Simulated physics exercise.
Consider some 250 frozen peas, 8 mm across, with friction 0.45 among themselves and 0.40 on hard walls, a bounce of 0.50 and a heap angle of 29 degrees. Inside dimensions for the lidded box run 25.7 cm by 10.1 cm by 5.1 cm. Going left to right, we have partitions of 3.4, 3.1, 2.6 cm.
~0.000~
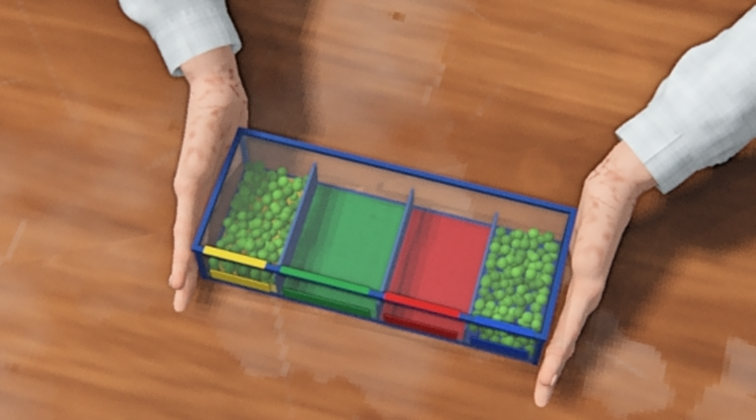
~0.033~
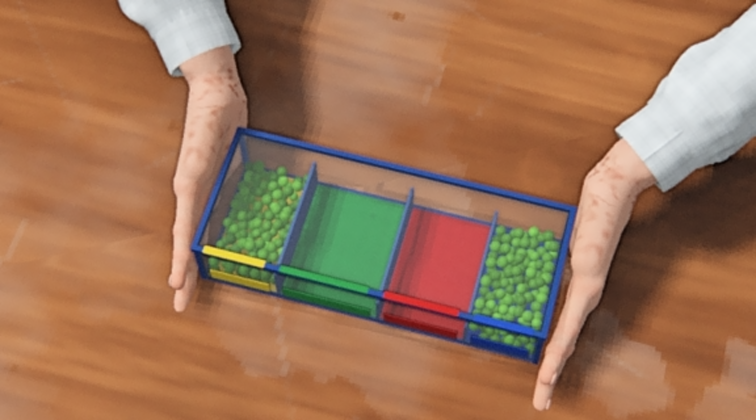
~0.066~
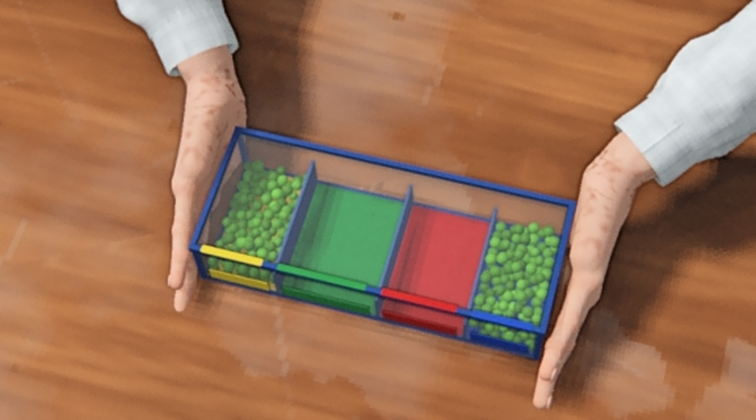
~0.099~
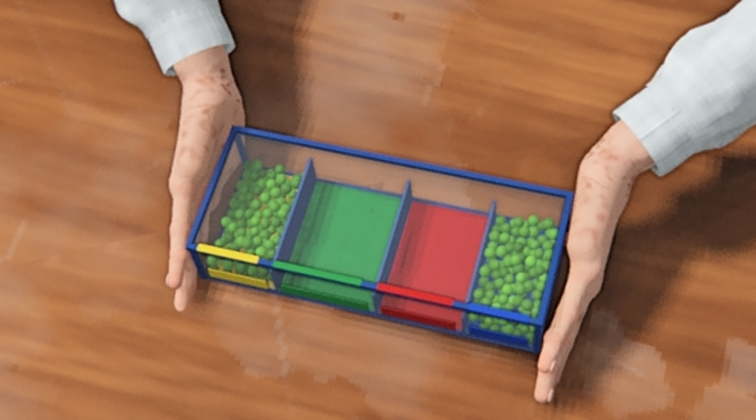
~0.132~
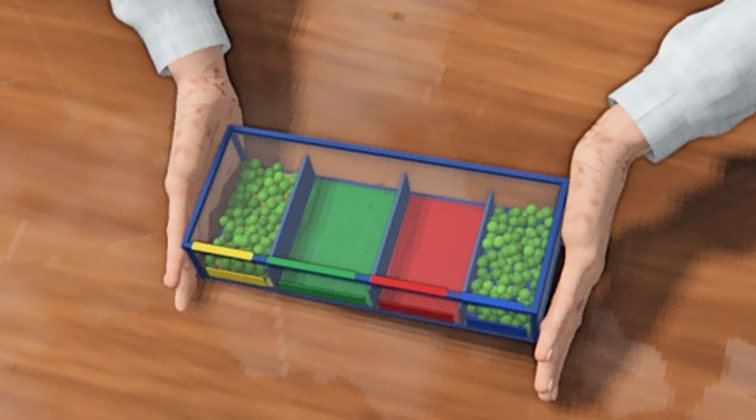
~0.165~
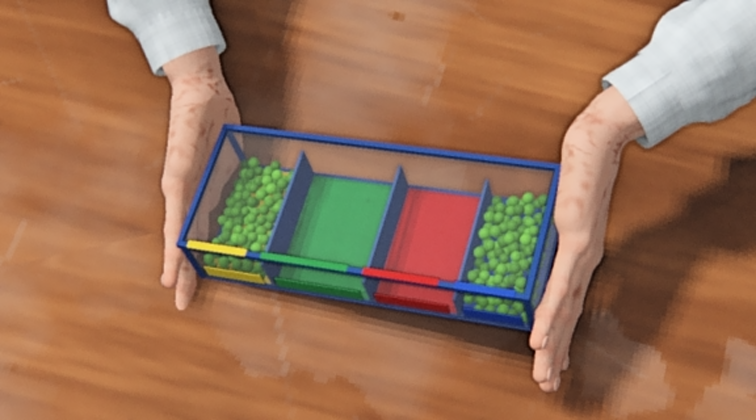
A clear, blue-edged lidded box sits between two hands on a brown wooden table, seen from above at an angle. Green peas fill the yellow-marked compartment at left and the blue-marked one at right, with empty green and red compartments between them. The hands, in pale sleeves, gradually tilt the box, its right end rising slightly, while the peas barely shift and the view stays still.
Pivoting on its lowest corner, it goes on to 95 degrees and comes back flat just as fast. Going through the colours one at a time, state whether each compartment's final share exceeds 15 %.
Red: Fails to beat the threshold; blue: Fails to beat the threshold; green: Beats the threshold; yellow: Beats the threshold.
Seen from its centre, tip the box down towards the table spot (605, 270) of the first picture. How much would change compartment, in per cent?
I'd say close to 25 %.
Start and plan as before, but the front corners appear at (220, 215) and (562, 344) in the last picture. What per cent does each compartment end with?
Red = 5 %, blue = 55 %, green = 5 %, yellow = 30 %.
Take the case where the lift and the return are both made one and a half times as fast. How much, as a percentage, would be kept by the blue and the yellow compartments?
Blue 0 %, yellow 75 %.
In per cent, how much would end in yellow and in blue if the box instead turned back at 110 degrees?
Shares: Yellow 95, blue 0, in per cent.
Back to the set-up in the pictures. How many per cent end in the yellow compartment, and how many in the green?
Yellow 75; green 25.
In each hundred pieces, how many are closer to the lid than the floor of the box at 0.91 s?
Roughly 40 per cent.
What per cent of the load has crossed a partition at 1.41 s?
Close to 45 per cent, I reckon.
After 0.91 s, tilt 95 degrees; red 10 %, blue 35 %, yellow 55 %.
Then, at 1.41 s, tilt 42 degrees; red 5 %, green 25 %, yellow 75 %.
Then, at 1.97 s, tilt 0 degrees; red 5 %, green 25 %, yellow 75 %.
By 2.4 s all is still; red 5 %, blue 0 %, green 25 %, yellow 75 %.
